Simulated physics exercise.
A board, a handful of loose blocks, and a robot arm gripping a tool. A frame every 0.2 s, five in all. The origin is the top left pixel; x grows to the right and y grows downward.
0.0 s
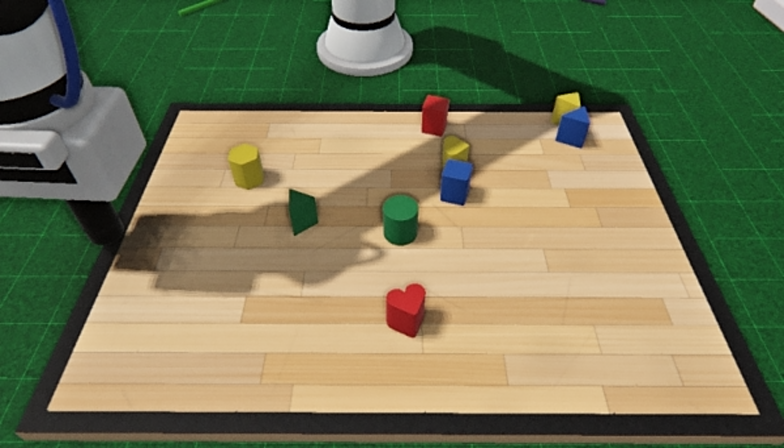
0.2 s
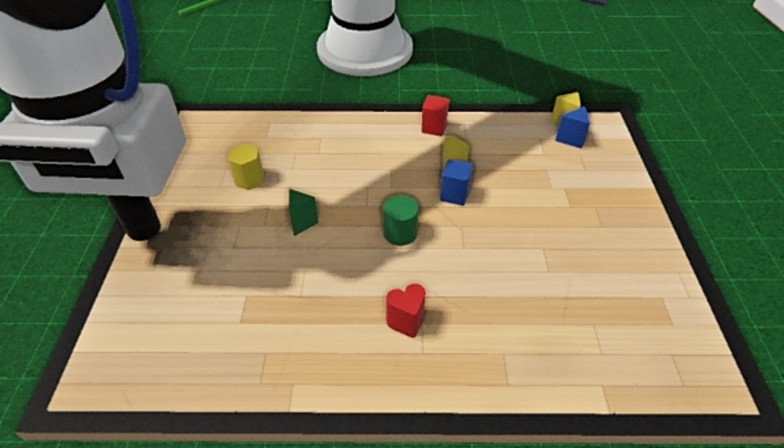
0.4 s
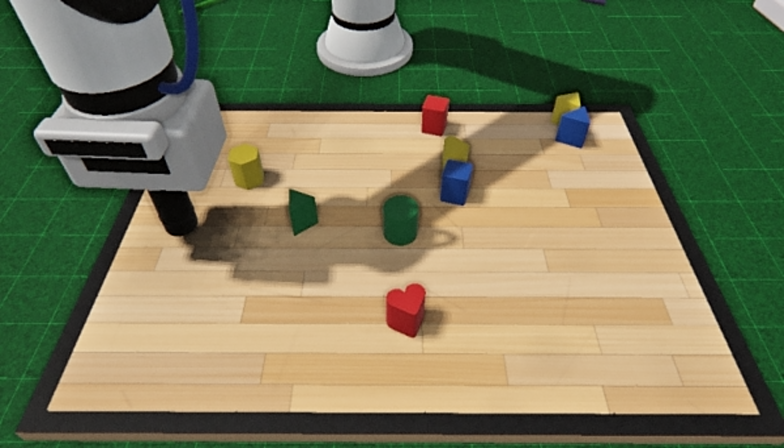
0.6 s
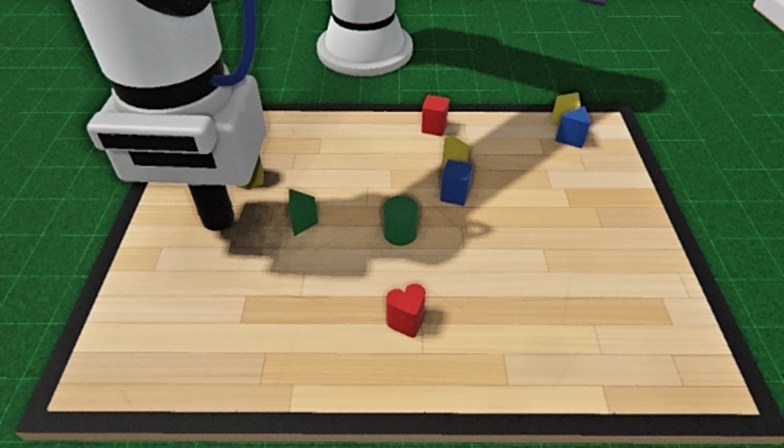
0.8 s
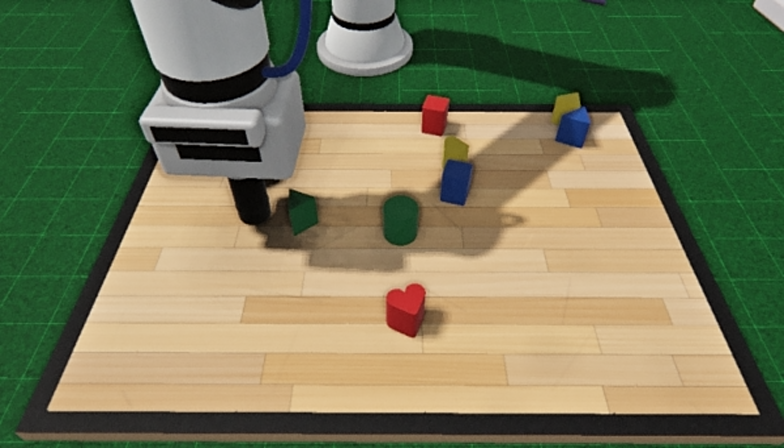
A light wooden board with a dark rim lies on a green, grid-lined floor, seen from above at an angle by a still camera. Red, blue, yellow and green blocks are scattered across it, with a red heart nearer the front and a white base behind. From the left, a white robot arm moves its black tool steadily rightward toward the green three-sided block, covering the yellow hexagonal one, while the blocks stay still.
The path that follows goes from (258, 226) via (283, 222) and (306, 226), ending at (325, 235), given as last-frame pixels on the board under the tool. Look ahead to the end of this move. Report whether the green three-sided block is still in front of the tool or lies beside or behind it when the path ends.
Prediction: Still leading.
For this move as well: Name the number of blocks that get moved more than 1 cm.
Shifted over 1 cm: One.
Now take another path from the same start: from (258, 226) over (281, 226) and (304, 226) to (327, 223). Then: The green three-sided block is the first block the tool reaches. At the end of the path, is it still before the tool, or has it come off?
Expect to find it ahead of the tool.
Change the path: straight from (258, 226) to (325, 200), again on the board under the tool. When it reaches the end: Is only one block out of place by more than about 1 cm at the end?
Yes - that is the case.
What follows on the original path. Halfway along, tool at (293, 212); green three-sided block at (315, 200), turned 15° clockwise.
At the end, tool at (324, 224); yellow hexagonal block in place; green three-sided block at (349, 209).
